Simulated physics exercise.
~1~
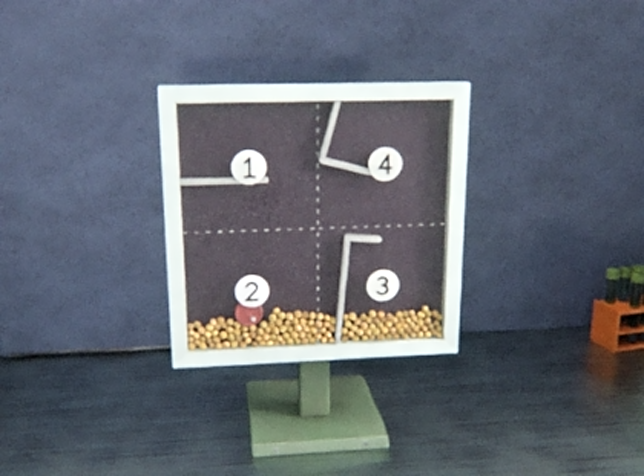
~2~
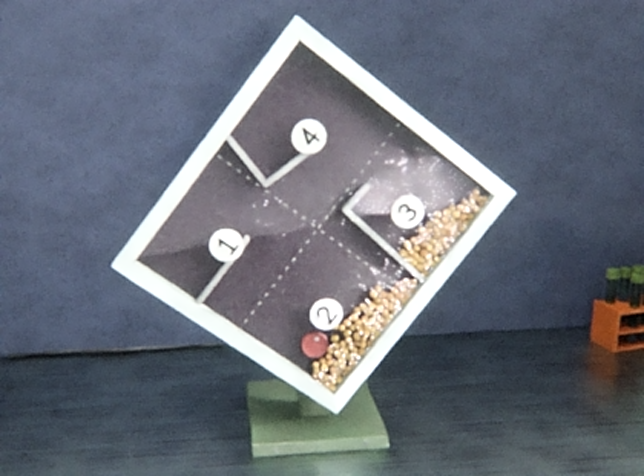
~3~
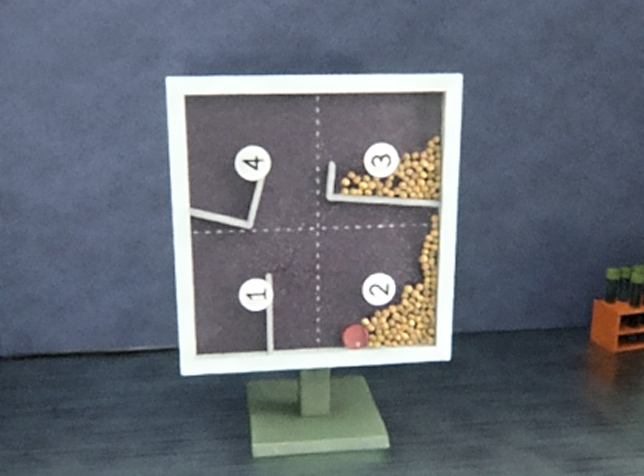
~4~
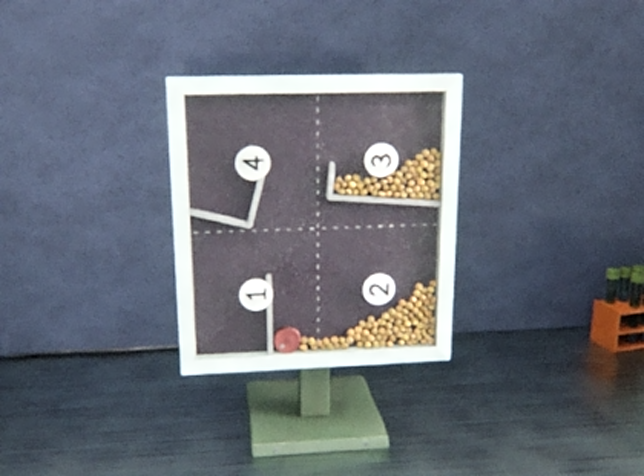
In the video, a white-framed, clear-faced case of small golden beads and a red disc turns anticlockwise on its green stand to a quarter turn, the beads sliding rightward; some settle on an upper-right ledge, the rest slump lower right, and the disc stops against the lower-left divider.
